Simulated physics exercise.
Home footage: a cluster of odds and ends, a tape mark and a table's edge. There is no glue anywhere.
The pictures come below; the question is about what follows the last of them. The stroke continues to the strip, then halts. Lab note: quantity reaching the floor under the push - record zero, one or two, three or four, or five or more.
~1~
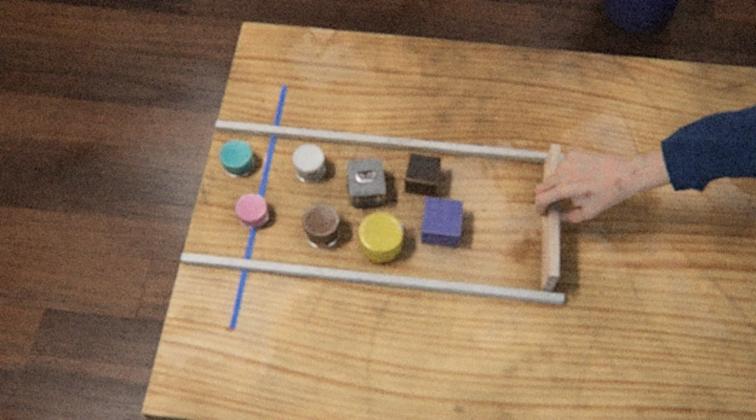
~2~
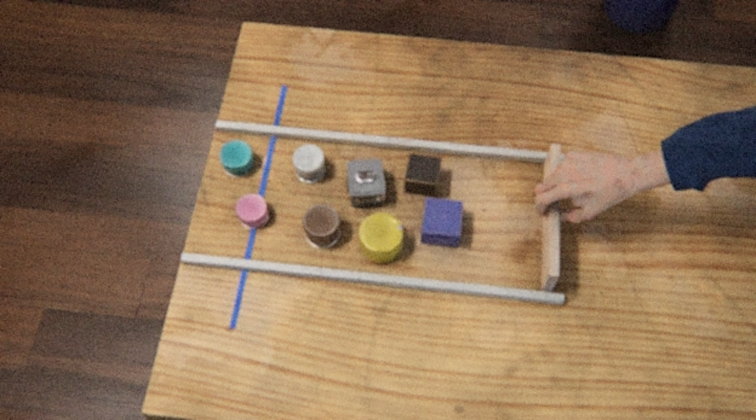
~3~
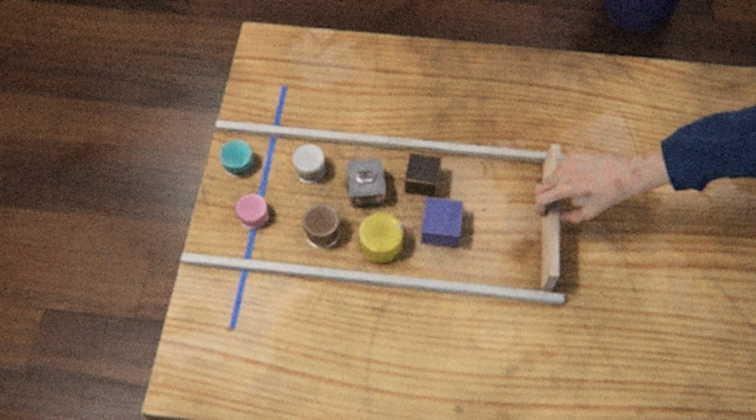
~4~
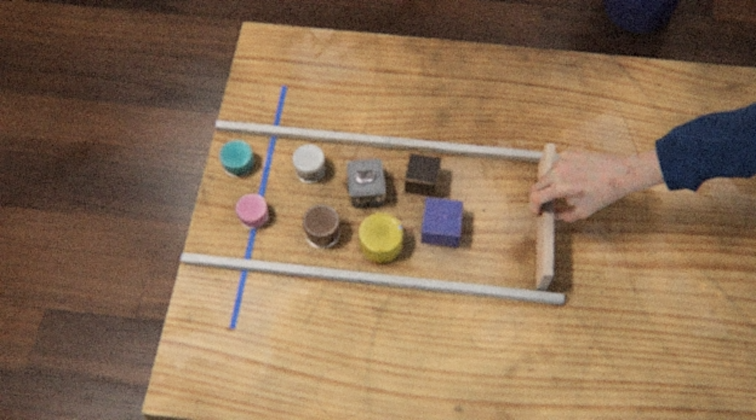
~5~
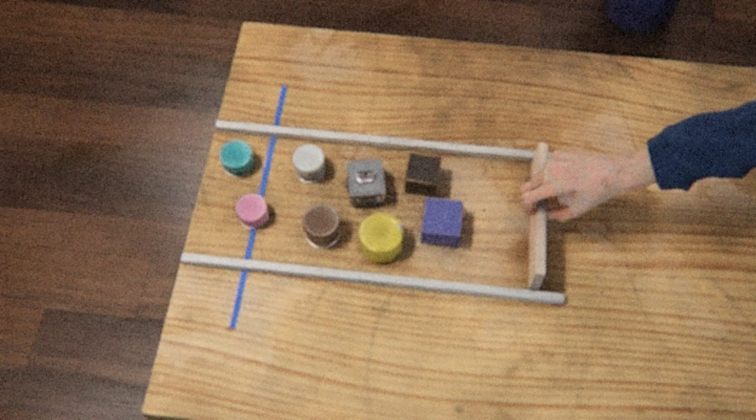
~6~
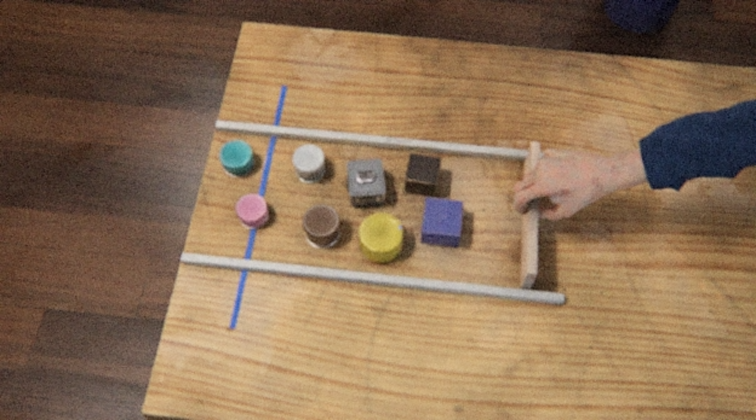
Recorded: Three or four.
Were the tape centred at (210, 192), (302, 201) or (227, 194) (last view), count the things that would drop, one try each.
Floor tally per try: 8 / 1 / 5.
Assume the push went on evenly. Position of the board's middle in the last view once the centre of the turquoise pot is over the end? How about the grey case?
Turquoise pot over the end: About (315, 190). Grey case over the end: About (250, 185).
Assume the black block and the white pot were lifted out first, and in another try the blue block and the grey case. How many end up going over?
The counts: 1 and 2.
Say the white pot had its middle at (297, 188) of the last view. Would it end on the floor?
The answer: It ends up below.
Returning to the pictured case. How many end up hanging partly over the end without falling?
2.
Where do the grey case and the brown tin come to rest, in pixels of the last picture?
First object about (213, 164); second object about (198, 215).
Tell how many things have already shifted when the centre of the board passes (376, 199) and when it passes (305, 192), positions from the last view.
Respectively 6 and 8.
A little later, none off yet; turquoise pot at rest near (237, 159); pink tin at rest near (253, 212); white pot at rest near (309, 164).
When it is over, the number that fall off is three or four; down, white pot, pink tin and turquoise pot.
